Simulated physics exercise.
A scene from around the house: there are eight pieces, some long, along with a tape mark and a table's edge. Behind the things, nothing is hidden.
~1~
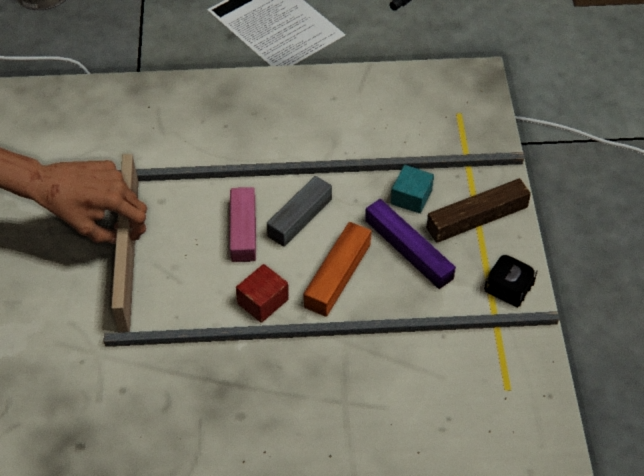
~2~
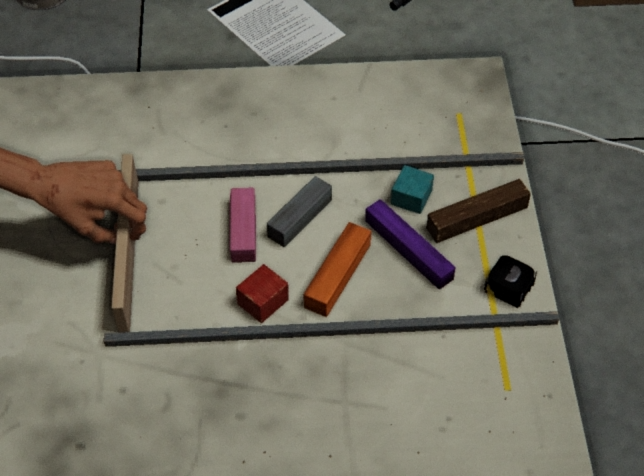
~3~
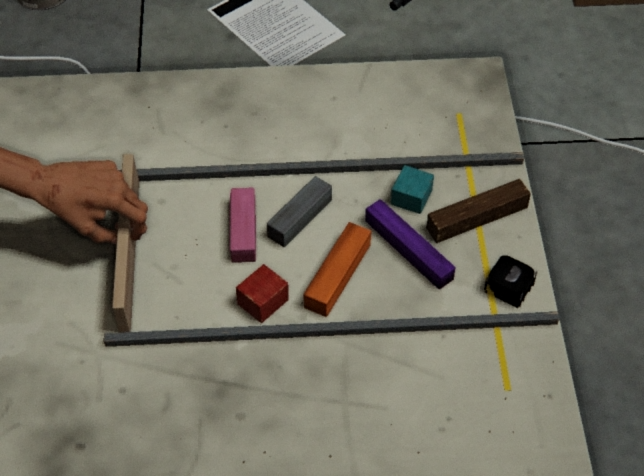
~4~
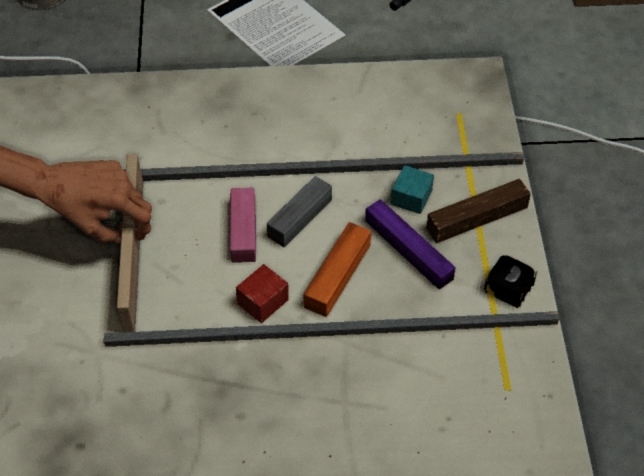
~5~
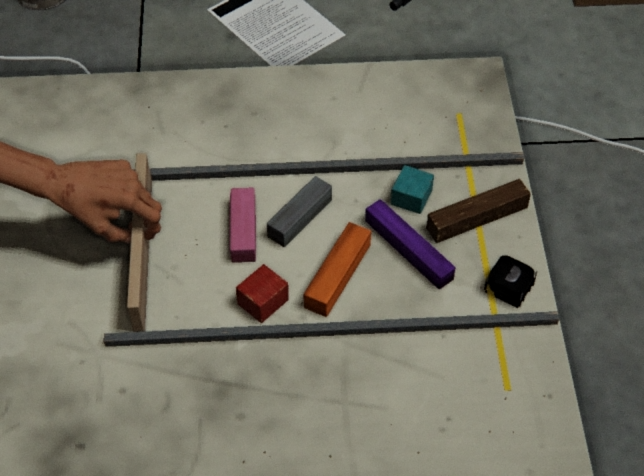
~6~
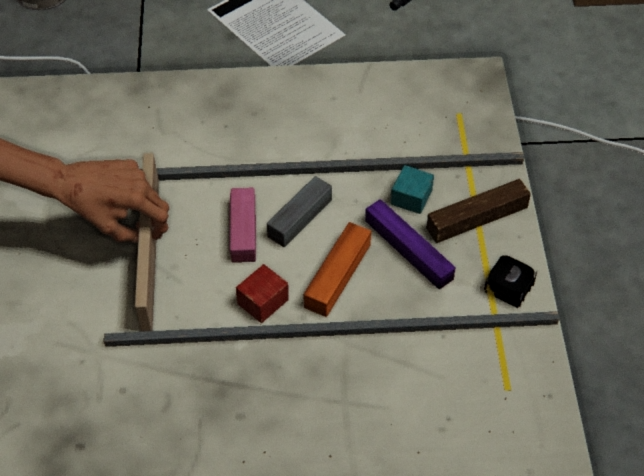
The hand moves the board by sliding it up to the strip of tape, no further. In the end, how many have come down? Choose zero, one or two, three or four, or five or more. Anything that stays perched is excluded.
By the end, three or four have come down.
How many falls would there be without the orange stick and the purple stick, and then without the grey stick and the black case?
Try 1: 2; try 2: 2.
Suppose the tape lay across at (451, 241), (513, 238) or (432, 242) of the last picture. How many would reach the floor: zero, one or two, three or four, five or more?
Count per stopping tape, as listed: Just one or two, at least five, just one or two.
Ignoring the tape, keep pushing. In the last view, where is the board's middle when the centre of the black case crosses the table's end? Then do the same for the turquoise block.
With the black case it sits around (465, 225), with the turquoise block around (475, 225).
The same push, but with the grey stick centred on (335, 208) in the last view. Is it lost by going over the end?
Then it remains up.
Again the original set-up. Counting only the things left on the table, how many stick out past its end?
The number overhanging is 1.
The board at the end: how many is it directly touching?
Contact count: 2.
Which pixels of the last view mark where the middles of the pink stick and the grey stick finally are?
Middles: Around (490, 213) and around (511, 199).
A little later, none off yet; black case at rest near (510, 281); brown bar at rest near (479, 210); turquoise block at rest near (412, 189).
When it is over, the number that fall off is three or four; down, purple stick, turquoise block, brown bar and black case.
